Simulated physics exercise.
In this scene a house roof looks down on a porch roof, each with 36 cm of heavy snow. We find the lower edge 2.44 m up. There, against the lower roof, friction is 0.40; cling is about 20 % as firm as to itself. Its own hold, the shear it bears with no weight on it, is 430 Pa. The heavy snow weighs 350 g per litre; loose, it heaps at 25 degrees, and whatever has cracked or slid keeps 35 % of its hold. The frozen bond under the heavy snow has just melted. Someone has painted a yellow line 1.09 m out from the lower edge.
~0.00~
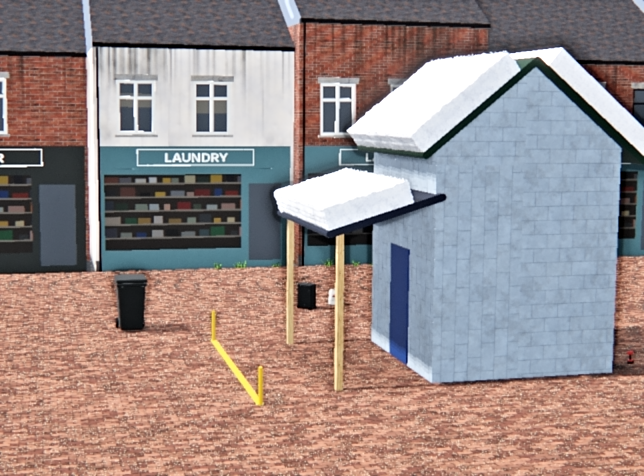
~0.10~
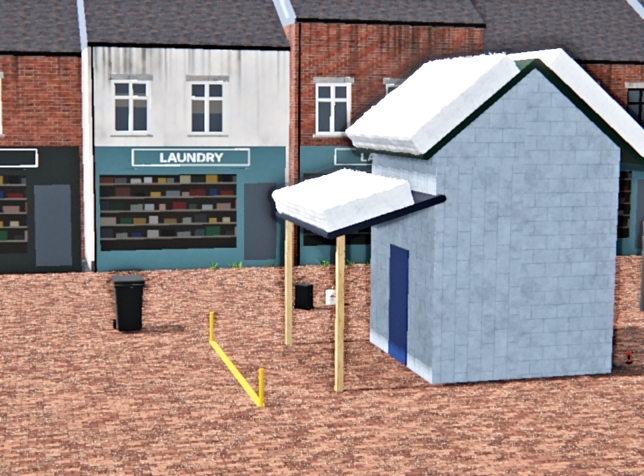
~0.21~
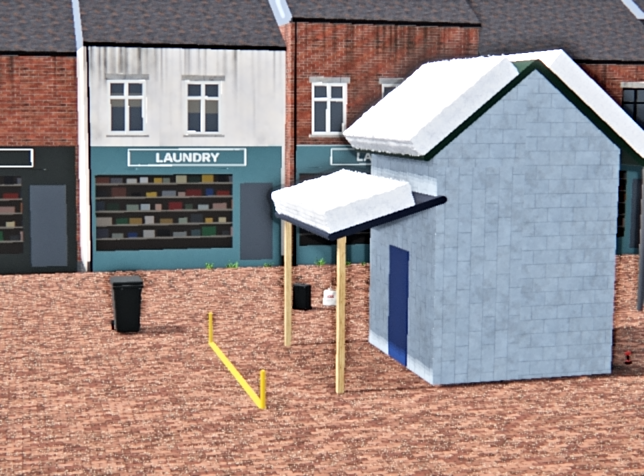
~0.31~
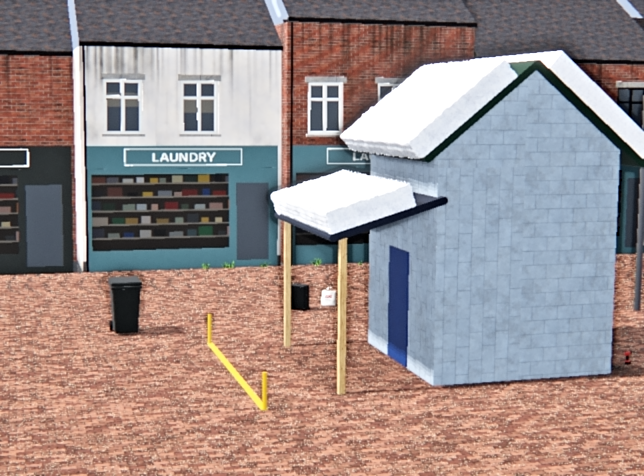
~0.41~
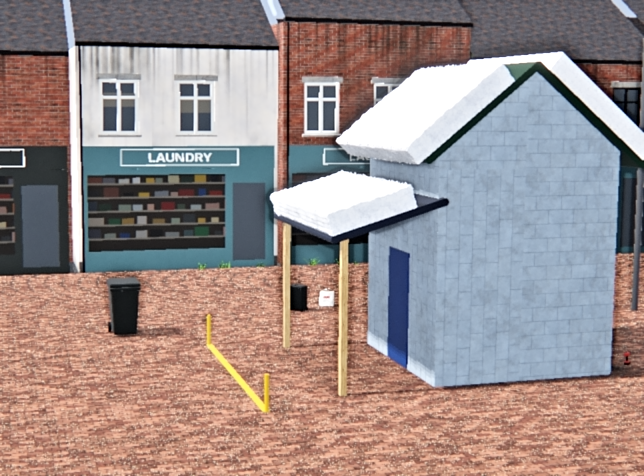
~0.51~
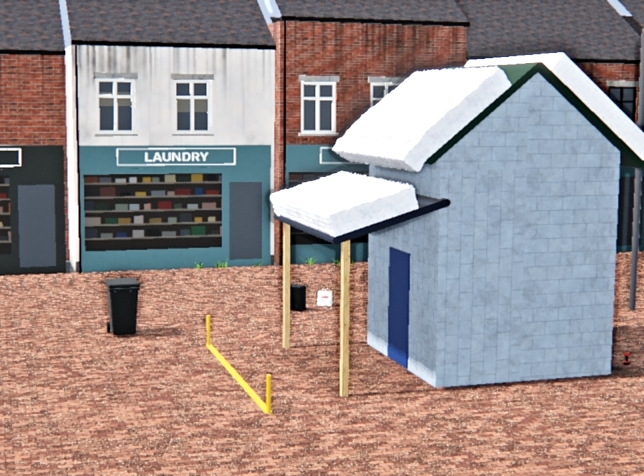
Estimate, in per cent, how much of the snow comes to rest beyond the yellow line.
I would say roughly 31 per cent.
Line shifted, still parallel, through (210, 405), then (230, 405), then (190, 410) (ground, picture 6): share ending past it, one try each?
Respectively about 14 in a hundred, 18 in a hundred and 10 in a hundred.
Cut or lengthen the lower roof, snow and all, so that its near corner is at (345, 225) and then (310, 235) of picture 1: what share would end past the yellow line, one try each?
First 35 per cent, second 30 per cent.
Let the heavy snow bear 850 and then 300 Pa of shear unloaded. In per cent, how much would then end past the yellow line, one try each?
The answers, in order, are 12 % and 40 %.
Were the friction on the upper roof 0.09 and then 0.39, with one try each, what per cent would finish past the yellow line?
One try each gives 55 % and then 40 %.
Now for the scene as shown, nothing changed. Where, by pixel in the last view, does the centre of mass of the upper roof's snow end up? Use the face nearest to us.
Look around (306, 308) on the near face.
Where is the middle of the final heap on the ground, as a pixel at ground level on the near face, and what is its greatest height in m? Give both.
Middle around (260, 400); height roughly 0.4 m.
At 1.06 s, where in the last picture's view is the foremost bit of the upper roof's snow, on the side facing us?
About (375, 187).
After 1.06 s, none is below the lower edge and 0 % is past the line.
After 1.71 s, 8 % is below the lower edge and 0 % is past the line.
After 2.35 s, 48 % is below the lower edge and 17 % is past the line.
After 3.00 s, 62 % is below the lower edge and 31 % is past the line.
After 4.10 s, at the end, 62 % is below the lower edge and 31 % is past the line.
